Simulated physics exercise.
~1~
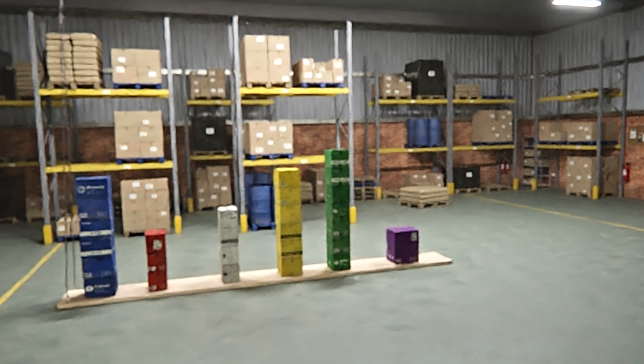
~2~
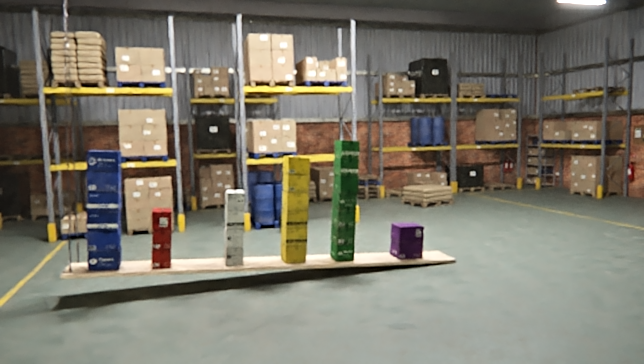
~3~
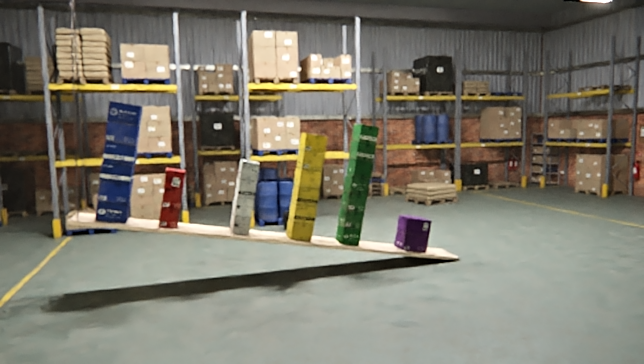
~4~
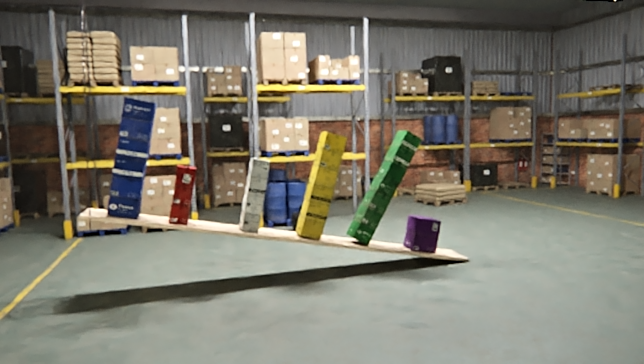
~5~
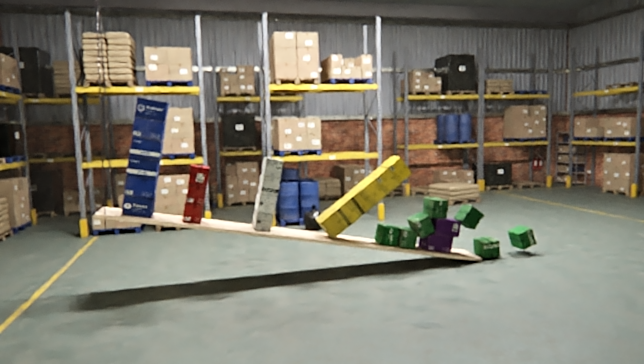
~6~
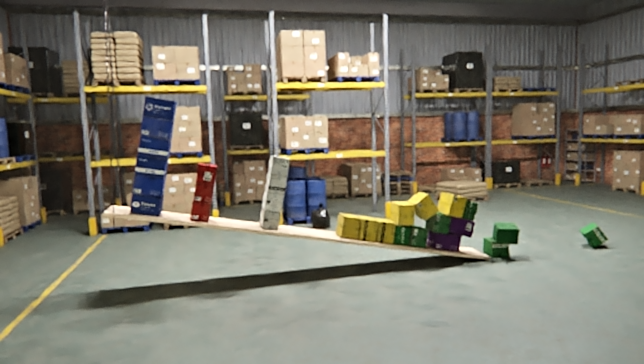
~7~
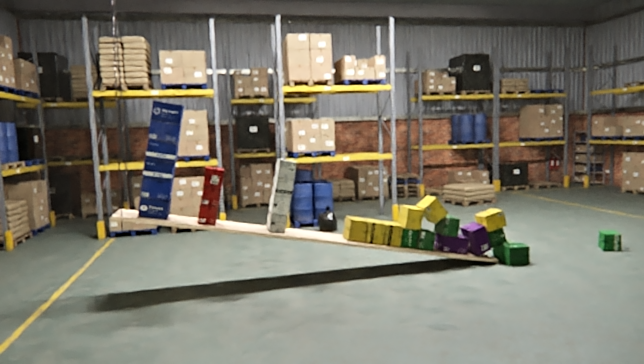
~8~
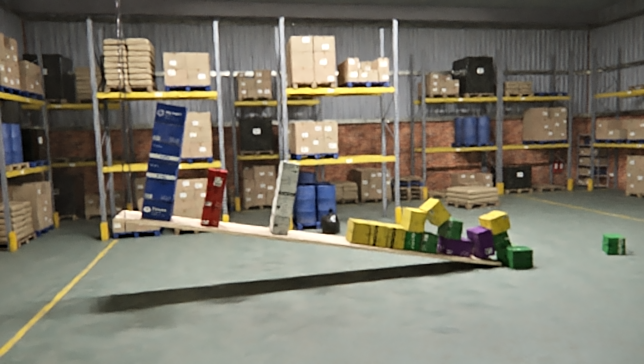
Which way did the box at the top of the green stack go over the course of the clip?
It went to the right, toppling past the low end of the board and ending up on the warehouse floor.
A long flat board holding six coloured stacks of boxes rose at its left end in a warehouse, and the green stack toppled right, followed by the yellow, leaving them heaped with the purple while the blue, red and pale stacks stayed up, leaning.
